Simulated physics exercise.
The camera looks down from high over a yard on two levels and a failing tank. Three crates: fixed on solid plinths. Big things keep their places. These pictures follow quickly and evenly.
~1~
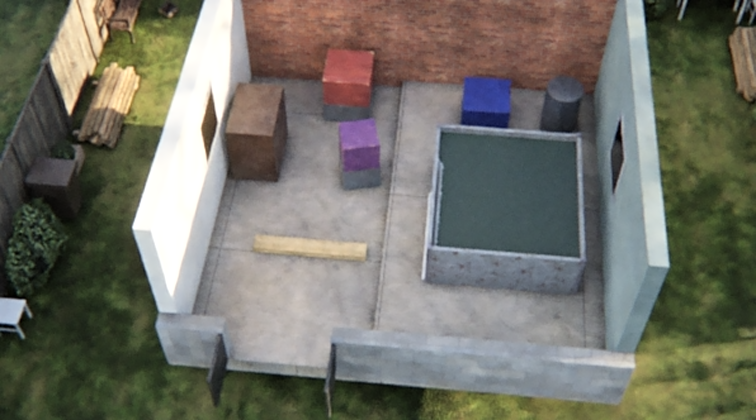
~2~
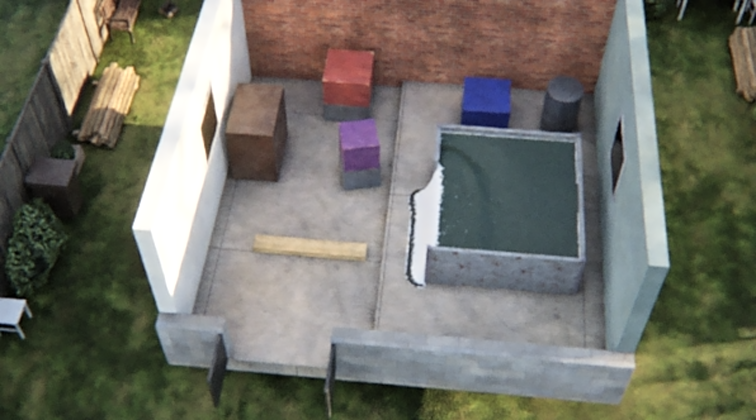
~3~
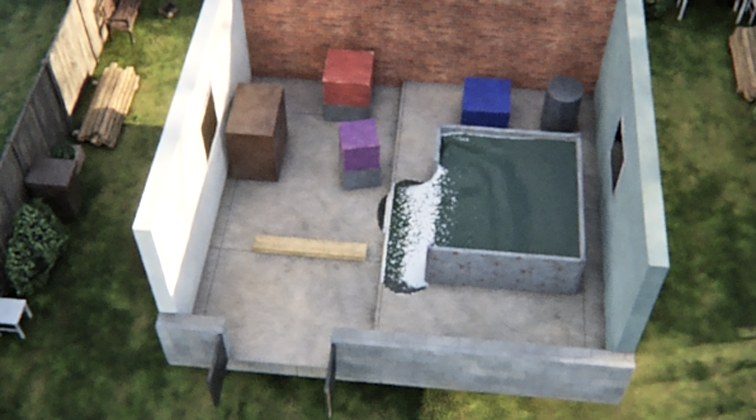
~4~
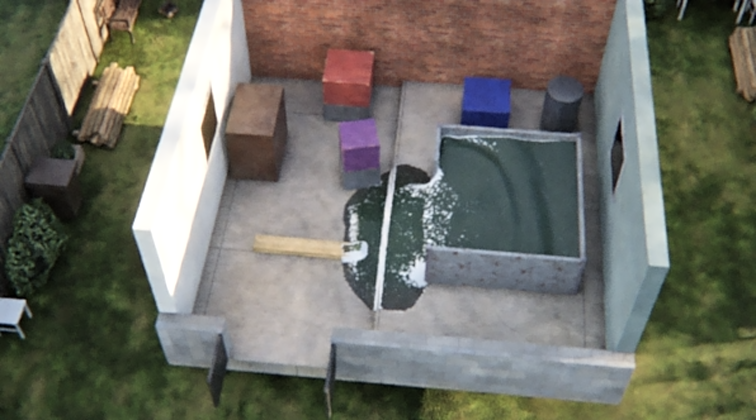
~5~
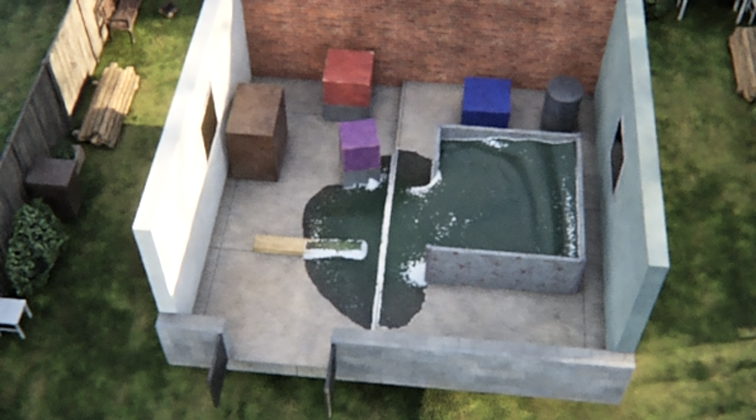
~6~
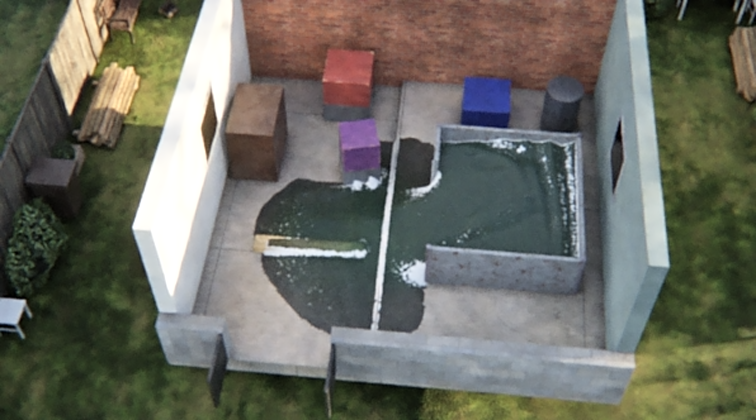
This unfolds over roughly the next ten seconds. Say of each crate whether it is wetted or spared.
I expect the red crate to never get touched, I expect the blue crate to never get touched, I expect the purple crate to never get touched.
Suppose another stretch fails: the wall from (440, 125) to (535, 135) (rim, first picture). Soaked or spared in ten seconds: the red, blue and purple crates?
I'd say the red crate is overrun, while the blue crate is overrun and the purple crate stays clear.
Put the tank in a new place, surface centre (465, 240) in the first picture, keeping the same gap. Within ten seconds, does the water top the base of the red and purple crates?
Note - red crate is left dry; purple crate is left dry.
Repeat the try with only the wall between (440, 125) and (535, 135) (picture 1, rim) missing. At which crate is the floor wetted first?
Answer: The one in blue.
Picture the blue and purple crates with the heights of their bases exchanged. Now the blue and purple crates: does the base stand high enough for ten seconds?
I reckon the blue crate is left unharmed but the purple crate is inundated.
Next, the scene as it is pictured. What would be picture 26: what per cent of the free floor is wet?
That should be about 60 %.
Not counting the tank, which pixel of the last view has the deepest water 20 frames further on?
Somewhere near (186, 340), I think.
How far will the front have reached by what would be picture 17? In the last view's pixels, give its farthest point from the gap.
My pick would be pixel (251, 79).
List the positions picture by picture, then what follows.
Still water in the water tank at (507, 192), in the first picture.
Water pours out at (433, 223) and has run to (414, 281), in the second picture.
Water pours out at (433, 226) and has run to (401, 290), in the third picture.
The front is at (364, 190), out from the gap at (433, 227), in the fourth picture.
Water pours out at (433, 227) and has run to (313, 204), in the fifth picture.
Water pours out at (433, 228) and has run to (261, 220), in the sixth picture.
A moment on, water covers 50 % of the floor; the red crate water round its plinth, the blue crate not reached, the purple crate water round its plinth.
Next, water covers 55 % of the floor; the red crate water round its plinth, the blue crate not reached, the purple crate water round its plinth.
Then, water covers 60 % of the floor; the red crate water round its plinth, the blue crate not reached, the purple crate water round its plinth.
Later, water covers 70 % of the floor; the red crate water round its plinth, the blue crate water round its plinth, the purple crate water round its plinth.
In the end, water covers 75 % of the floor; the red crate stayed above the water, the blue crate stayed above the water, the purple crate stayed above the water.
